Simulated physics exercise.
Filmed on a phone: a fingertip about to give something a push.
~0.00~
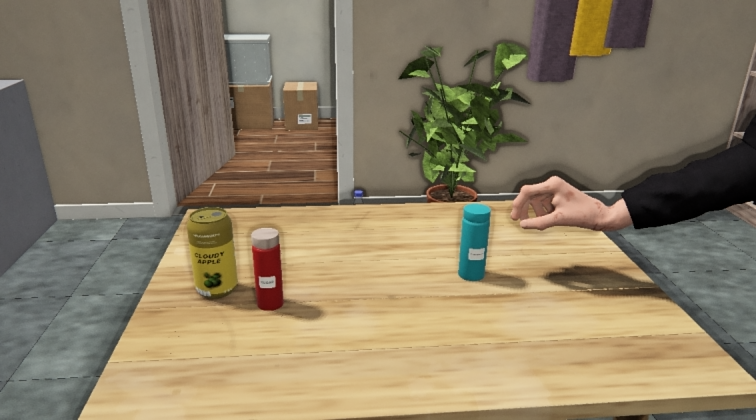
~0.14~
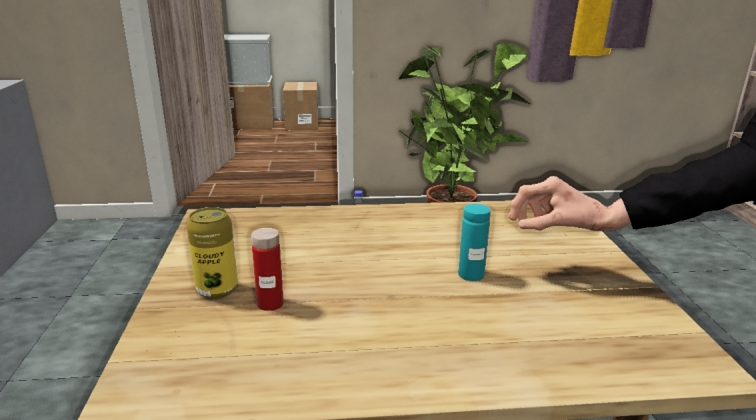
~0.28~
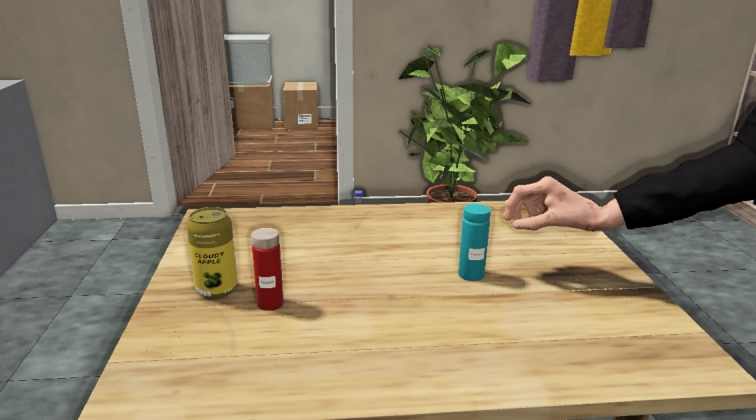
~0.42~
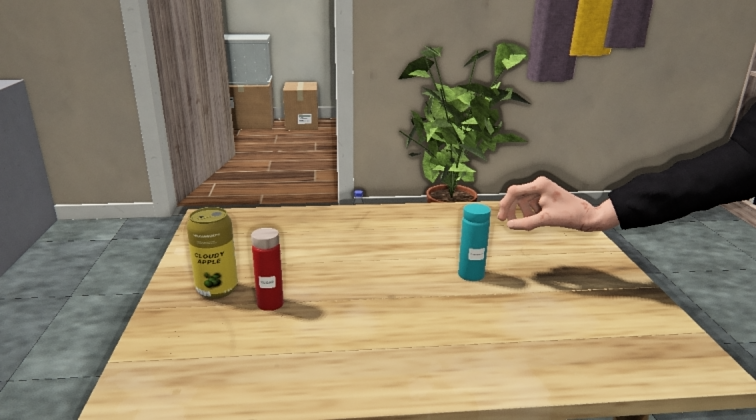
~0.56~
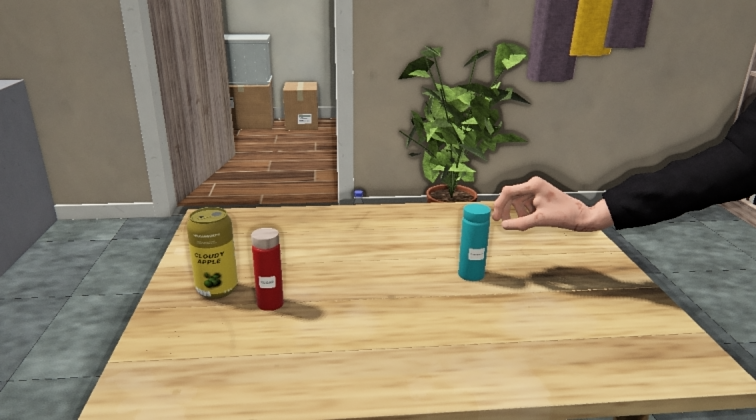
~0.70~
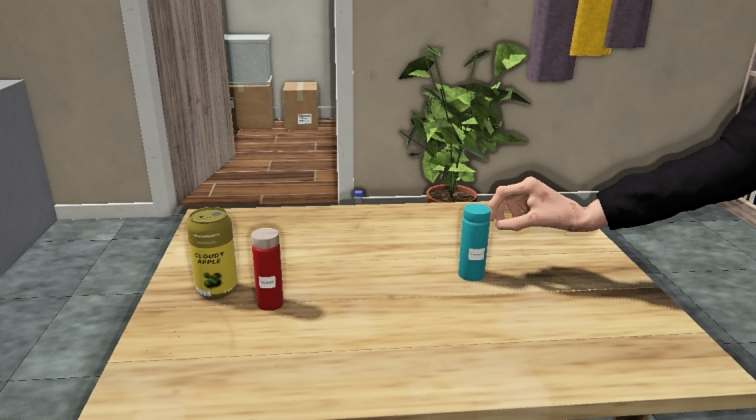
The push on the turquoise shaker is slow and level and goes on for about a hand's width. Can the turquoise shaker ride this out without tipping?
The turquoise shaker tips over.
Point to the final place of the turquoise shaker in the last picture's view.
Near (419, 265).
After 1.40 s, turquoise shaker tipped 28° from how it was near (456, 241).
After 1.60 s, turquoise shaker on its side near (424, 262).
At rest (3.0 s), tipped over on the table, turquoise shaker. Seen from the same camera at the end, turquoise shaker near (419, 265).
